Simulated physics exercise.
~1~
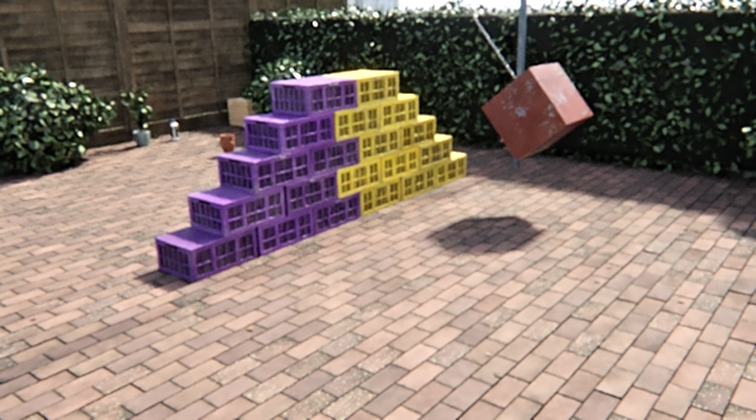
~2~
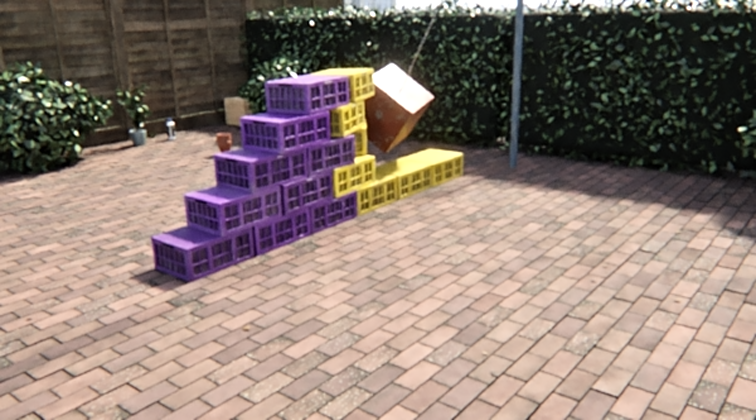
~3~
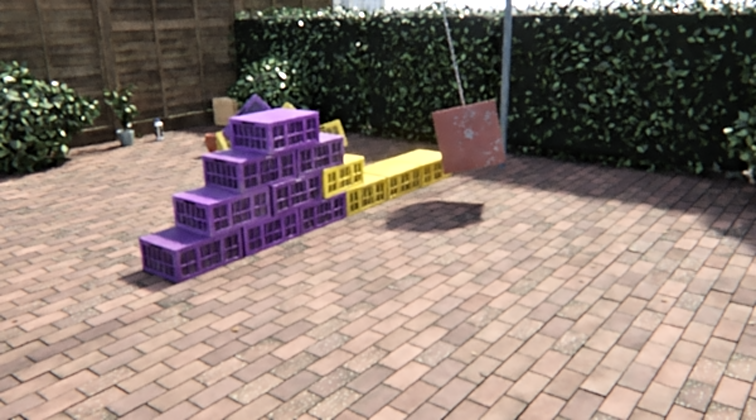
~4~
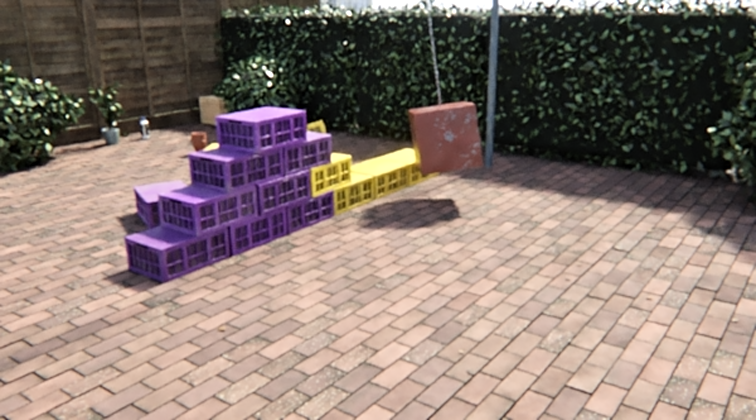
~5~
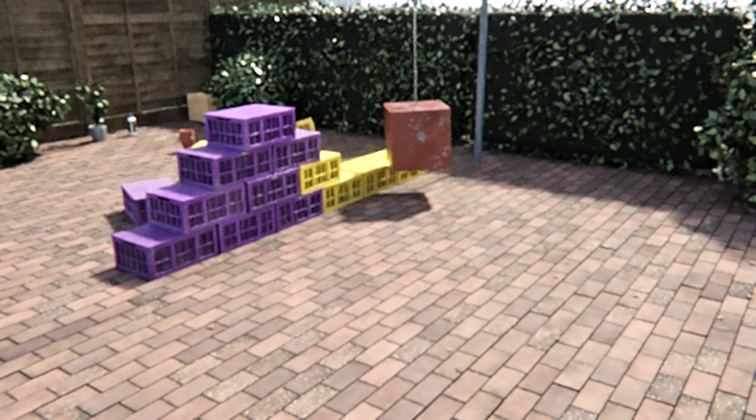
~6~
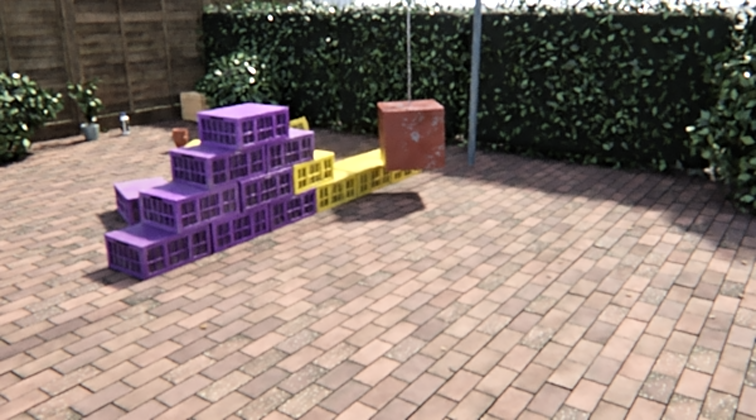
At first, a reddish block hangs on a line to the right of a stepped wall of purple and yellow crates on a brick patio, with a hedge and wooden fence behind. The block swings left into the yellow side, knocking away several of the upper yellow crates. It swings back to the right as the top purple crate tips and drops off the far side of the wall. The block then settles, hanging straight beside the wall. Most purple crates remain stacked, the fallen one lies upside down behind them, and a low yellow row still stands.
